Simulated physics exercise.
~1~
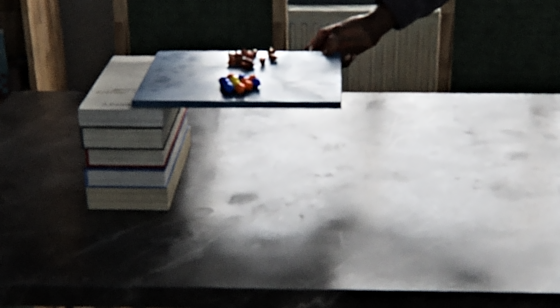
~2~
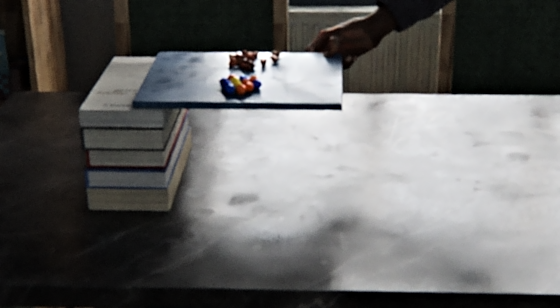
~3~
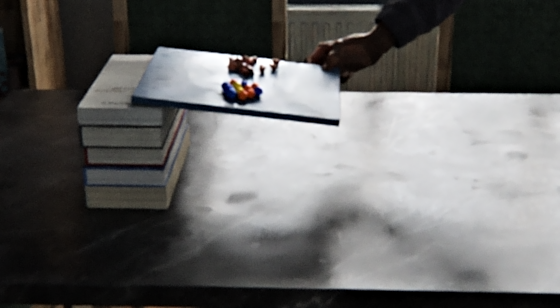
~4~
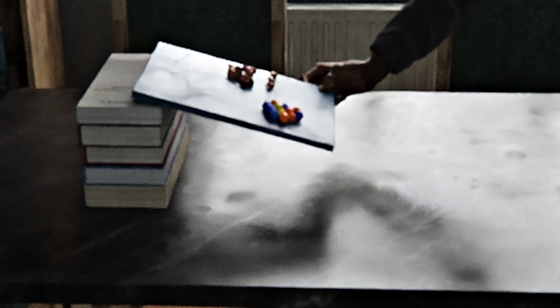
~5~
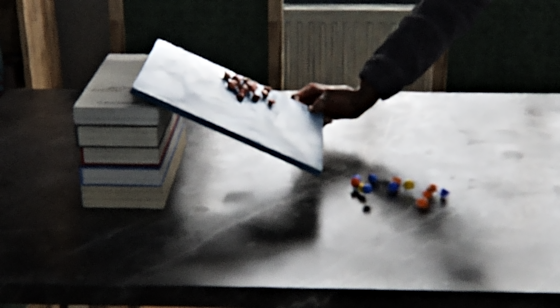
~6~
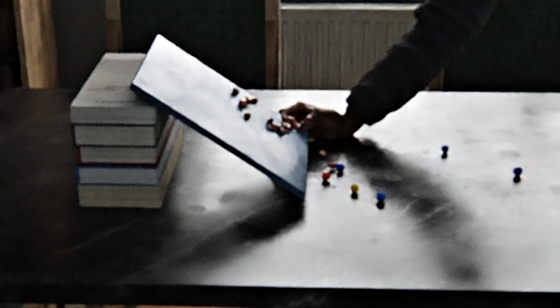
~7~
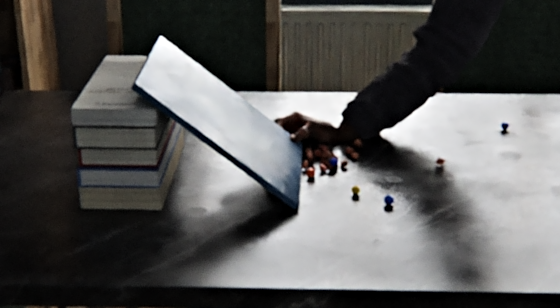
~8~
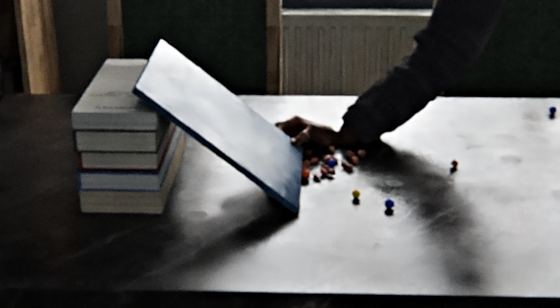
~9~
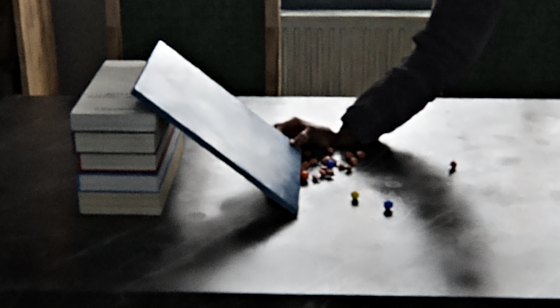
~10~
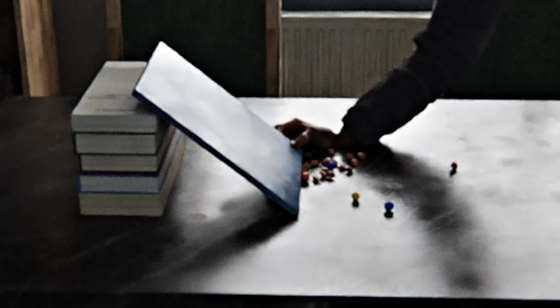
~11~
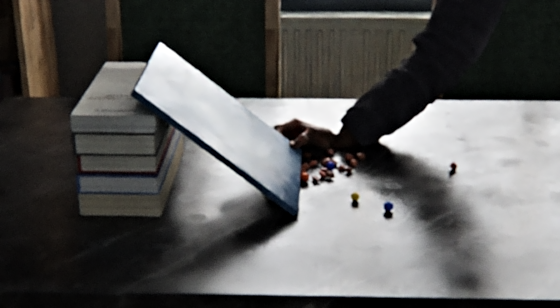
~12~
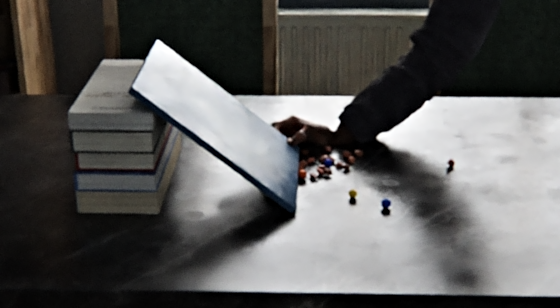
A pale board with blue edges bridges from a stack of books at the left to a dark-sleeved hand, above a dark, shiny table seen from the front. On it sit two handfuls of small pieces, reddish-brown ones behind and blue, orange and yellow ones in front. The hand lowers its end, and the front handful slides, then spills off and scatters rightward. The brown pieces follow as the slope steepens. Several colourful pieces roll away out of view, while the brown ones settle beside the hand at the board's foot, with a few strays lying nearby.
